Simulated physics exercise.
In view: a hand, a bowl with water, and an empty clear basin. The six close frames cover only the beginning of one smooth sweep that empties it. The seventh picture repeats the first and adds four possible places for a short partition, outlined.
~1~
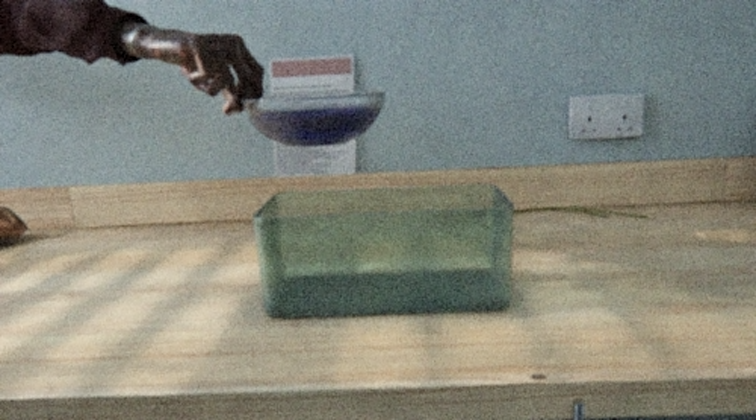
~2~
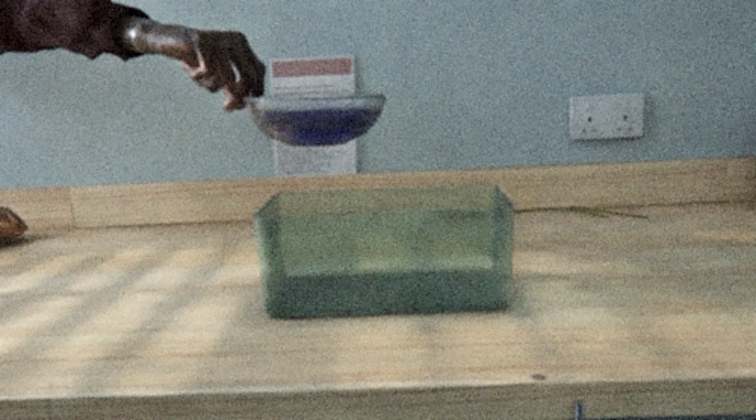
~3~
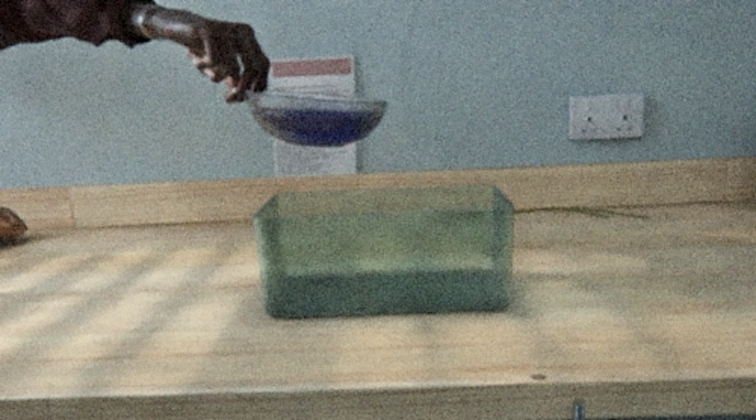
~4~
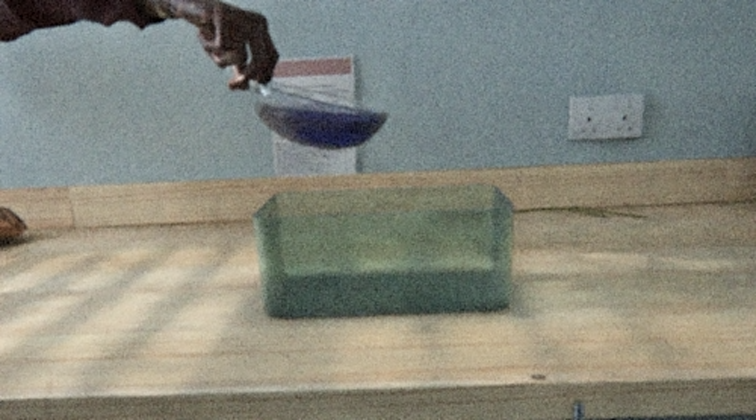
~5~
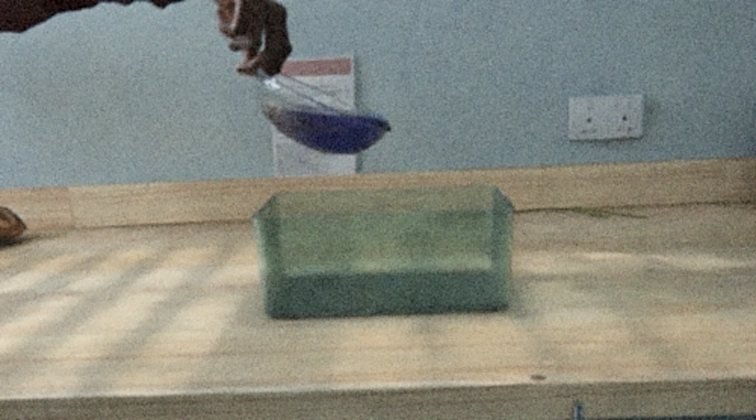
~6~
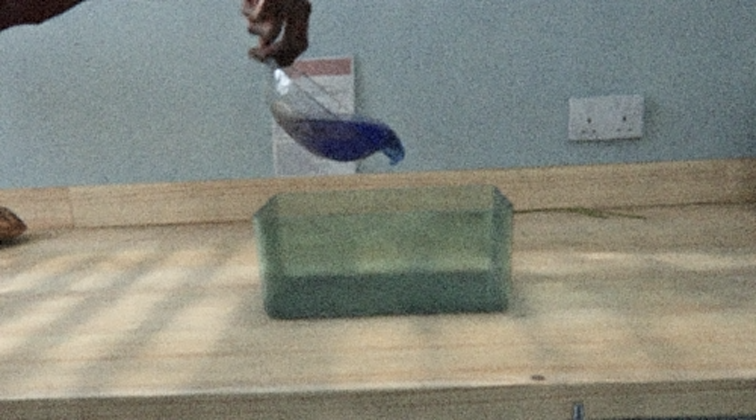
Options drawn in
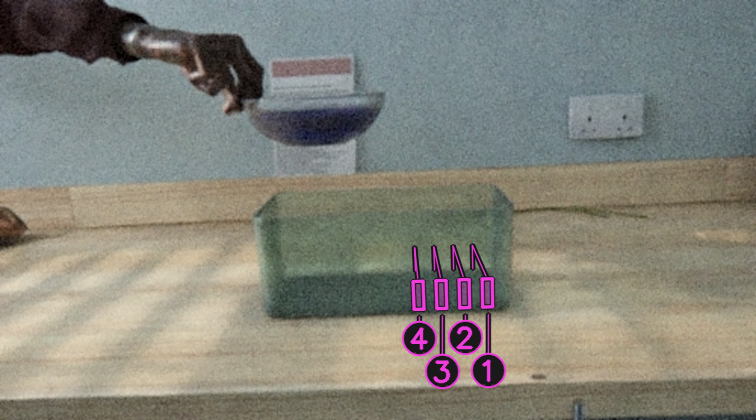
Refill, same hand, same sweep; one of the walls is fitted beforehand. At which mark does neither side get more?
It is 4.
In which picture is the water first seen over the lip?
In picture 5.
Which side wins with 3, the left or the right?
More ends on the left.
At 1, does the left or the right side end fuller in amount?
The left one.
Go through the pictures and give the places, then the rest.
In the first frame, upright, lip at (382, 92); basin from (265, 315) to (511, 306); nothing has left yet.
In the second frame, upright, lip at (383, 95); nothing has left yet.
In the third frame, tipped about 8°, lip at (385, 102); nothing has left yet.
In the fourth frame, tipped about 17°, lip at (387, 113); nothing has left yet.
In the fifth frame, tipped about 28°, lip at (386, 128); water is over the lip, down to (386, 128).
In the sixth frame, tipped about 42°, lip at (382, 144); water is over the lip, down to (394, 162).
In magenta, 1 at (488, 314); 2 at (465, 315); 3 at (442, 315); 4 at (419, 316).
With 1, about 82 % ends left of the wall and 13 % right of it; 5 % is lost outside.
With 2, about 86 % ends left of the wall and 9 % right of it; 5 % is lost outside.
With 3, about 67 % ends left of the wall and 29 % right of it; 4 % is lost outside.
With 4, about 45 % ends left of the wall and 54 % right of it.
